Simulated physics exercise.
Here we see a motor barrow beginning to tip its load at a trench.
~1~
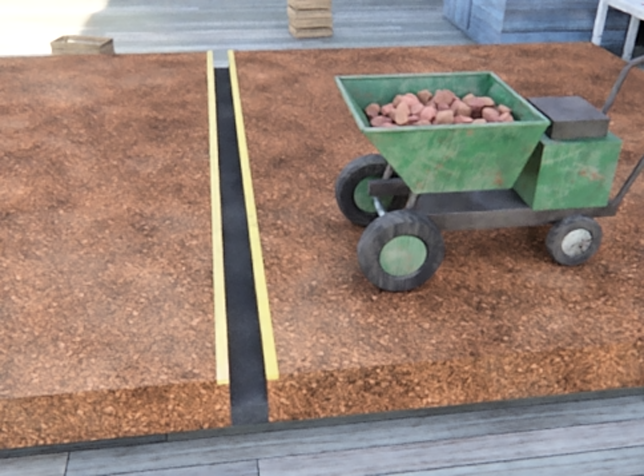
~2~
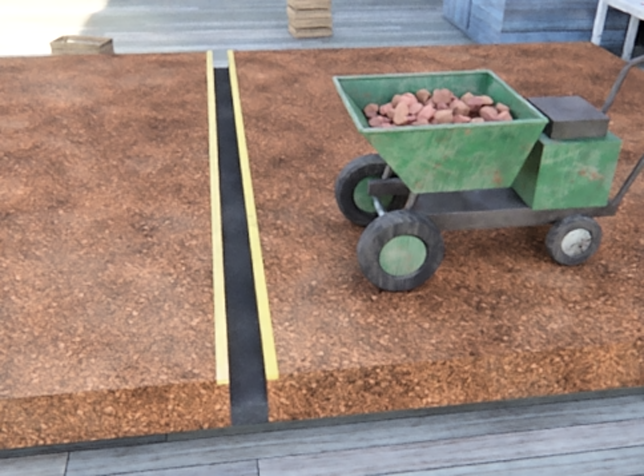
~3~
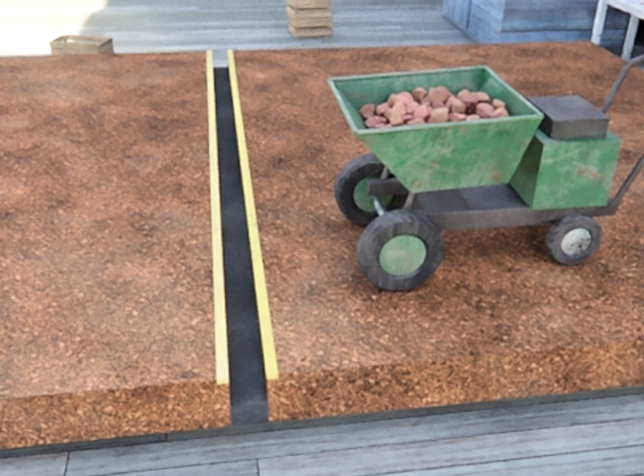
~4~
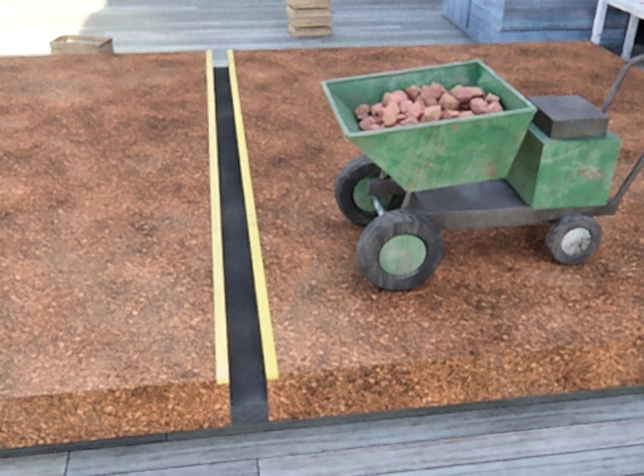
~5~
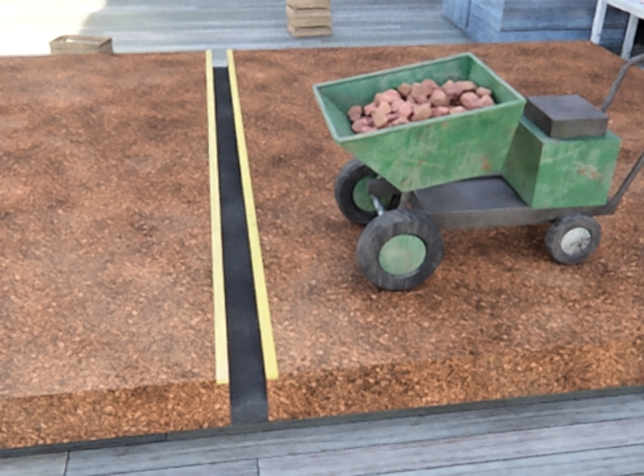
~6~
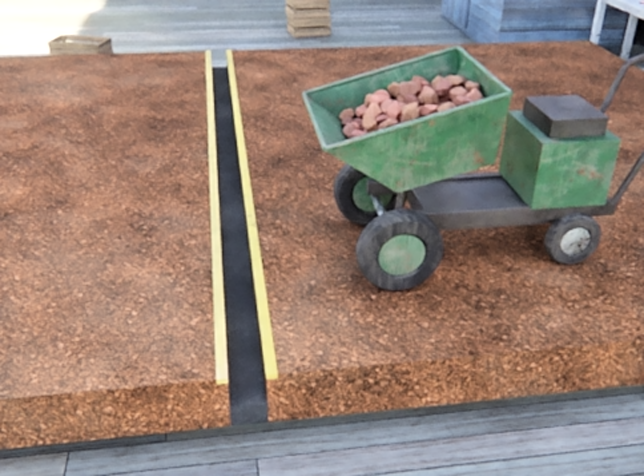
The footage shows a green motor barrow loaded with reddish rubble standing to the right of a narrow, yellow-edged trench in brown ground; its skip gradually tilts toward the left while the wheels stay still.
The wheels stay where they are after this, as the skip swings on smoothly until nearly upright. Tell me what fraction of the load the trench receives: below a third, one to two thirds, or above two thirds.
One third to two thirds.
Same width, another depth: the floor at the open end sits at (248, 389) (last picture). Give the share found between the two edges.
Something like 30 %.
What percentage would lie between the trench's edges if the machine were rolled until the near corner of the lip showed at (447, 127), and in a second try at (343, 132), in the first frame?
20 % then 30 %.
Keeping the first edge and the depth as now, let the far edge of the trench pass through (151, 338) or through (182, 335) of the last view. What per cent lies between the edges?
First try: About 100 %; second try: About 90 %.
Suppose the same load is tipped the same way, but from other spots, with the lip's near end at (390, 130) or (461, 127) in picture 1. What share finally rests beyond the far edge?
Some 20 % then some 0 %.
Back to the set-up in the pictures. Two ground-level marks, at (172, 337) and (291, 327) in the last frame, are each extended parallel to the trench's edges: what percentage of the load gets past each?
10 % and 80 %.
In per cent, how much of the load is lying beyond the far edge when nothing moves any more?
About 35 per cent.
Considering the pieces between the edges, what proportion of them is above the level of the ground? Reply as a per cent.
30 per cent or so.
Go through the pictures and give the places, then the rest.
Lip of the skip at (364, 131), level; top of the load at (445, 112), lumps of rubble; first edge of the trench at (267, 329); far edge at (221, 333), the trench under half as wide as the skip, and about as deep as wide, in the first picture.
Lip of the skip at (362, 132), level; top of the load at (443, 111), in the second picture.
Lip of the skip at (357, 133), tipped barely; top of the load at (452, 108), in the third picture.
Lip of the skip at (348, 137), tipped a little; top of the load at (446, 105), in the fourth picture.
Lip of the skip at (338, 142), tipped a little; top of the load at (464, 114), in the fifth picture.
Lip of the skip at (326, 149), tipped clearly; top of the load at (443, 90); first edge of the trench at (266, 329); far edge at (220, 332), in the sixth picture.
Soon, skip tipped steeply; all in the skip.
A while on, skip tipped right over; most in the skip; a small part in or heaped over the trench; a stray few beyond it; a stray few falling.
Towards the end, skip tipped right over; about a quarter in the skip; a stray few short of the trench; about a third in or heaped over the trench; about a third beyond it.
Finally, skip tipped right over; about a quarter in the skip; a stray few short of the trench; about half in or heaped over the trench; about a third beyond it.
